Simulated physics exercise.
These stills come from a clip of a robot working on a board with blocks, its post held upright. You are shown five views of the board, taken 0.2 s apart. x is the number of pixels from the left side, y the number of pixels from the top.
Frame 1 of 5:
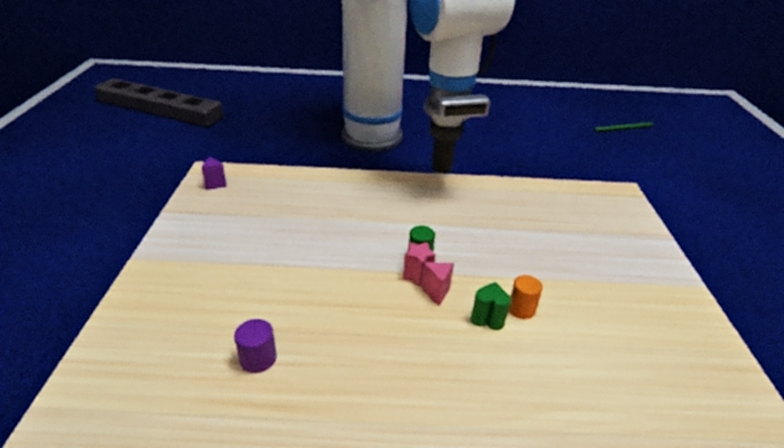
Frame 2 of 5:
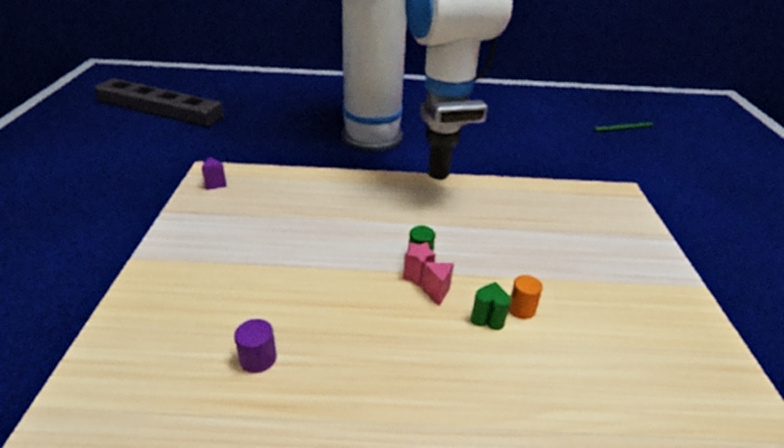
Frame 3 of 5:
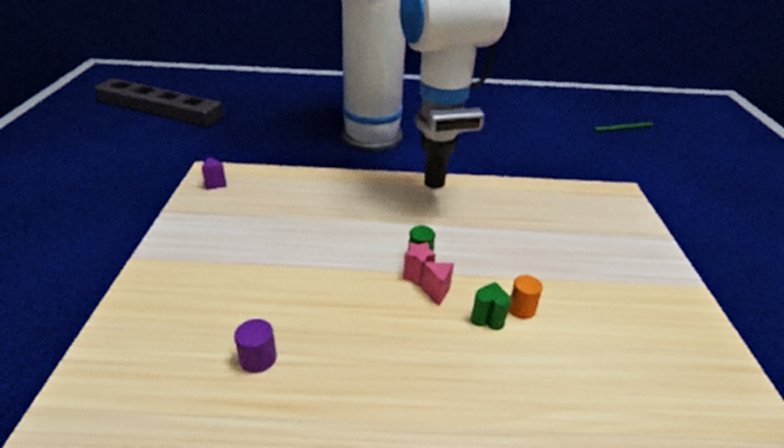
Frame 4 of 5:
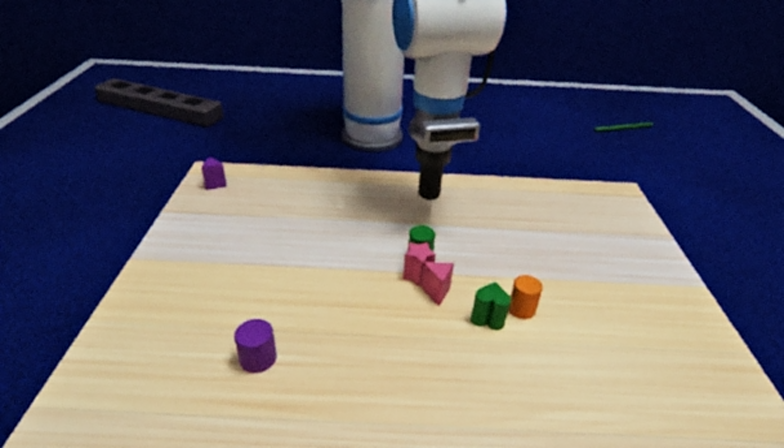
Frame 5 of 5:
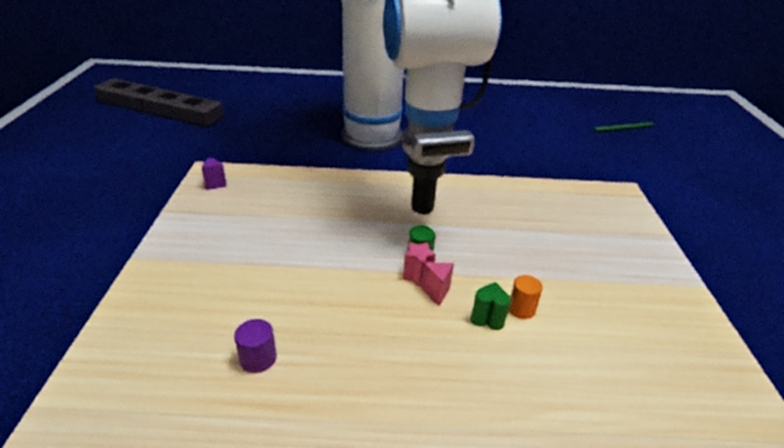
The footage shows a robot arm lowering its dark post over the far part of a wooden board, drifting slightly left and nearer to a green disc beside pink blocks, while all the coloured blocks stay still.
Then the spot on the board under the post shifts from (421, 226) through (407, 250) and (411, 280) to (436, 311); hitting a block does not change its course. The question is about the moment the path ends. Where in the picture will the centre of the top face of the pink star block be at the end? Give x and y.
It comes to (465, 295).
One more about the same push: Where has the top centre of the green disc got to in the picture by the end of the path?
In the picture, it is at (435, 243).
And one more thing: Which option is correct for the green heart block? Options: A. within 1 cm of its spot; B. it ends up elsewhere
Choice B: It ends up elsewhere.
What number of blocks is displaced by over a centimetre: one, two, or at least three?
Three or more get moved.
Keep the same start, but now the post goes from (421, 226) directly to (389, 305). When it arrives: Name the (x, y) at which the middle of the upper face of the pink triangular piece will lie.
For the centre of its top, I'd go with (447, 280).
The first path, step by step. One third of the way, post at (408, 233); pink star block at (423, 254), turned 20° clockwise; green disc at (426, 238).
Two thirds of the way, post at (413, 263); pink star block at (435, 266), turned 25° clockwise; green disc at (435, 243); pink triangular piece at (452, 281).
At the end, post at (439, 292); pink star block at (465, 295), turned 15° clockwise; green disc at (435, 243); pink triangular piece at (485, 311), turned 20° anticlockwise; green heart block at (508, 302), turned 55° anticlockwise.
